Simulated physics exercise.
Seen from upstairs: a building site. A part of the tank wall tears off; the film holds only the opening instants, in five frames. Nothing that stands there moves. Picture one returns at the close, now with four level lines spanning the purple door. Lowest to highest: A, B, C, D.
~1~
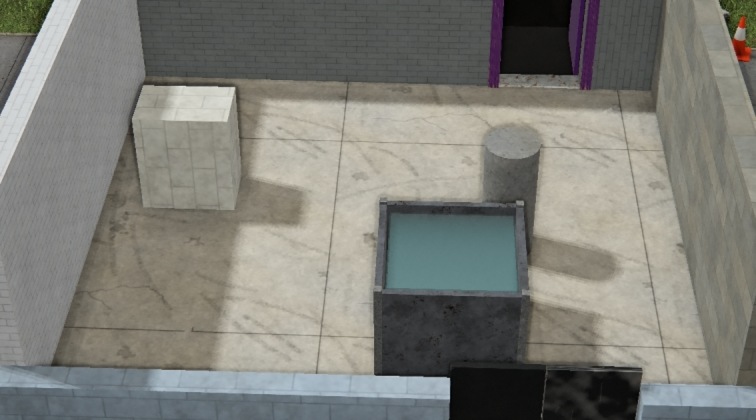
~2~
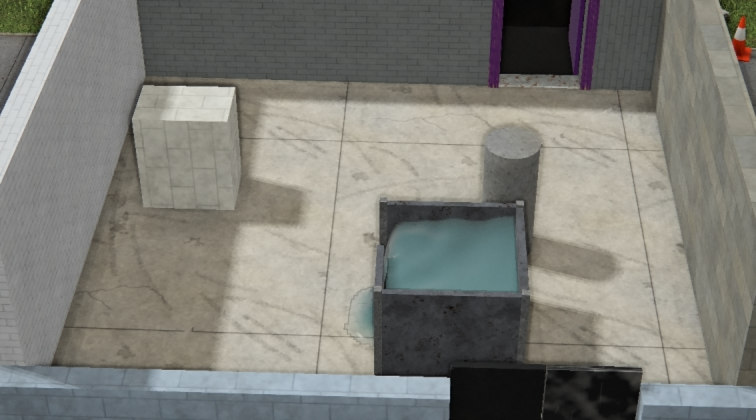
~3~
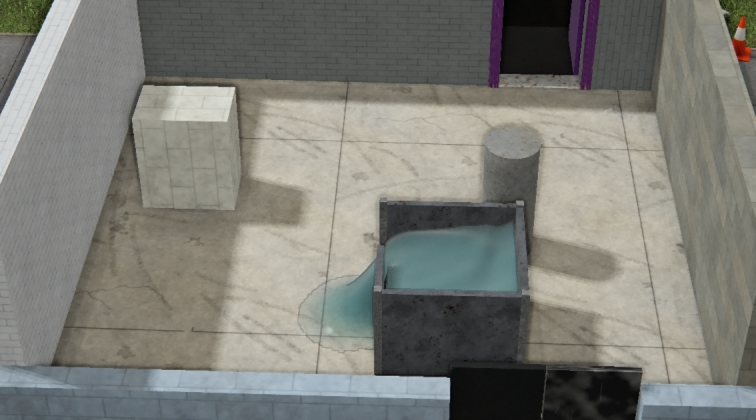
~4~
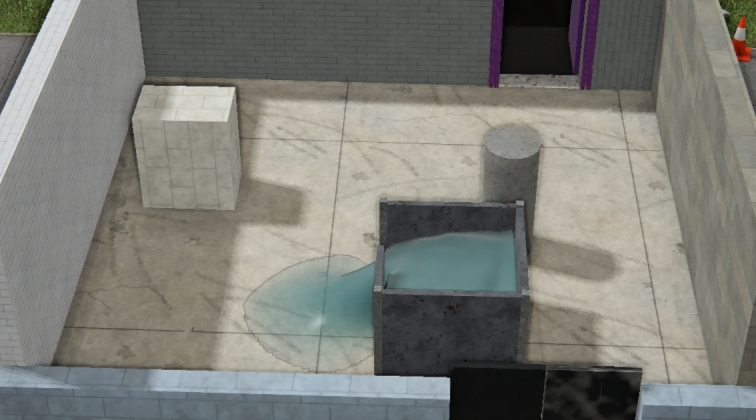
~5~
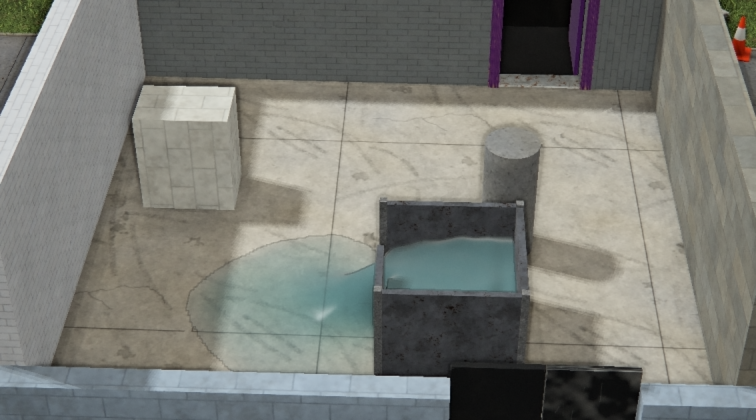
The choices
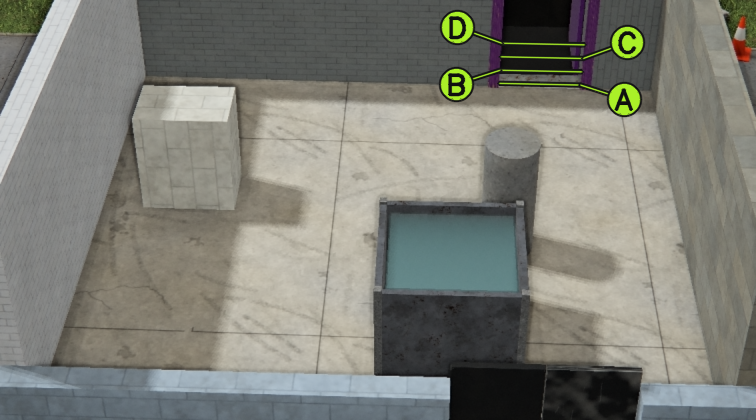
A dark square tank full of still, blue-green water stood on a walled concrete floor, then water poured out of its left side and spread leftward in a widening puddle as the level inside dropped.
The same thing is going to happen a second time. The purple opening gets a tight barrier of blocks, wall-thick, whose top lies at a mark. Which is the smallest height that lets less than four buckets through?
Take A.
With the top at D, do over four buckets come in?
No.
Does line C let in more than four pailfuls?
No.
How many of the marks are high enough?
All of them.
On the marked copy, A at (539, 84); B at (540, 71); C at (542, 57); D at (543, 44); from the bottom up A, B, C, D.
With A, a splash gets over, under a bucket.
With B, nothing gets over.
With C, nothing gets over.
With D, nothing gets over.
